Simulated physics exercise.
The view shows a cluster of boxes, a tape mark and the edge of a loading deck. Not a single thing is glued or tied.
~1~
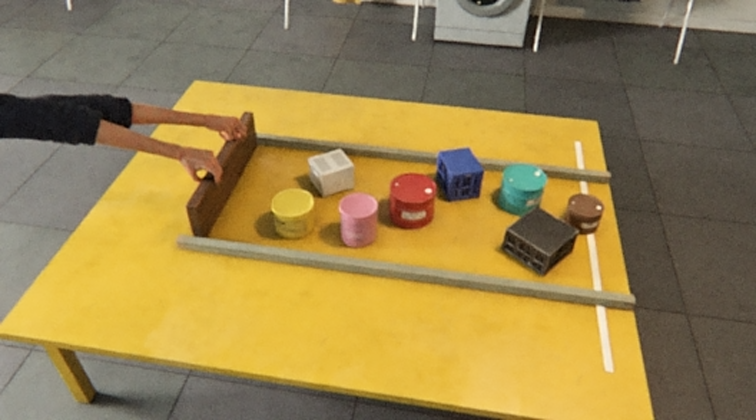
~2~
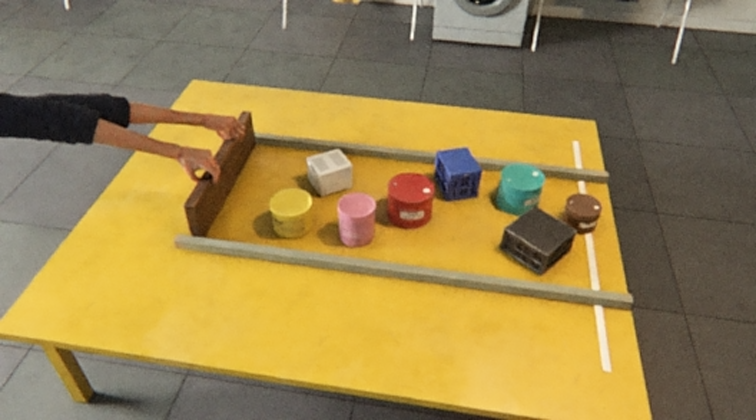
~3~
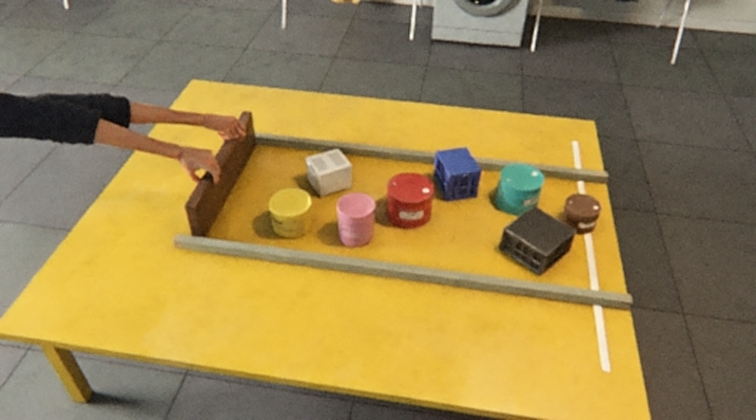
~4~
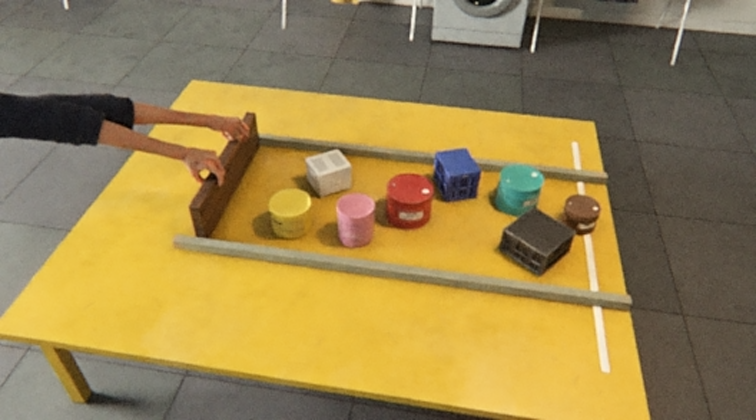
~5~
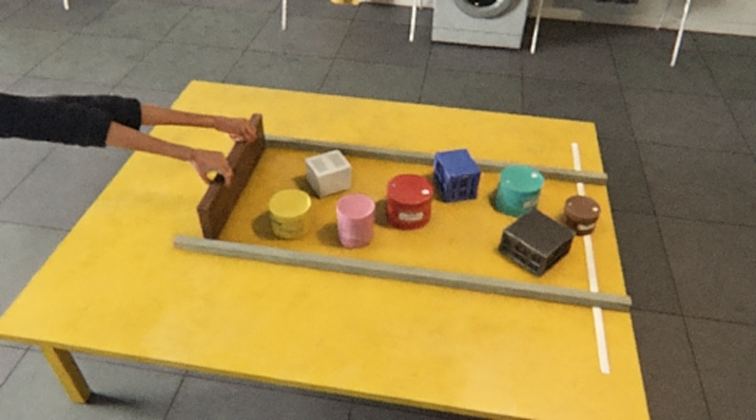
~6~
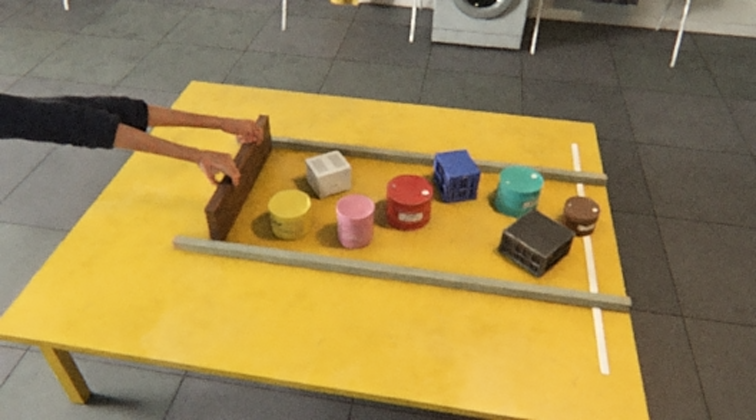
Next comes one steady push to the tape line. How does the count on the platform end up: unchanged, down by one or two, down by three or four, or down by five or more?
It ends down by five or more.
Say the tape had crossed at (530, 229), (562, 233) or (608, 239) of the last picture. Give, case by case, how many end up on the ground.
Ground tally per try: 2 / 5 / 8.
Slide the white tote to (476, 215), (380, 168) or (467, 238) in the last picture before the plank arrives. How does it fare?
Well, one by one, it ends up down, is safe and ends up down.
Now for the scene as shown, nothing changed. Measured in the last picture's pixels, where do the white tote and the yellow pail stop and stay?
In the last picture, roughly (607, 202) and (618, 261).
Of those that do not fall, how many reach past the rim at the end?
My count gives 3.
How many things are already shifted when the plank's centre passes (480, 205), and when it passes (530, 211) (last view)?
First position 8; second position 8.
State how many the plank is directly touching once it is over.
3 of them.
Soon after, none off yet; brown canister at rest near (580, 216); black crate at rest near (536, 242); turquoise canister at rest near (519, 192).
After that, none off yet; brown canister at rest near (580, 216); black crate at rest near (536, 242); turquoise canister displaced a little near (530, 194).
And then, none off yet; brown canister tilting well over near (638, 242); black crate displaced about its own width near (590, 243); turquoise canister displaced well along near (615, 206).
In the end, the number that fall off is five or more; gone, pink pail, blue crate, turquoise canister, black crate and brown canister.
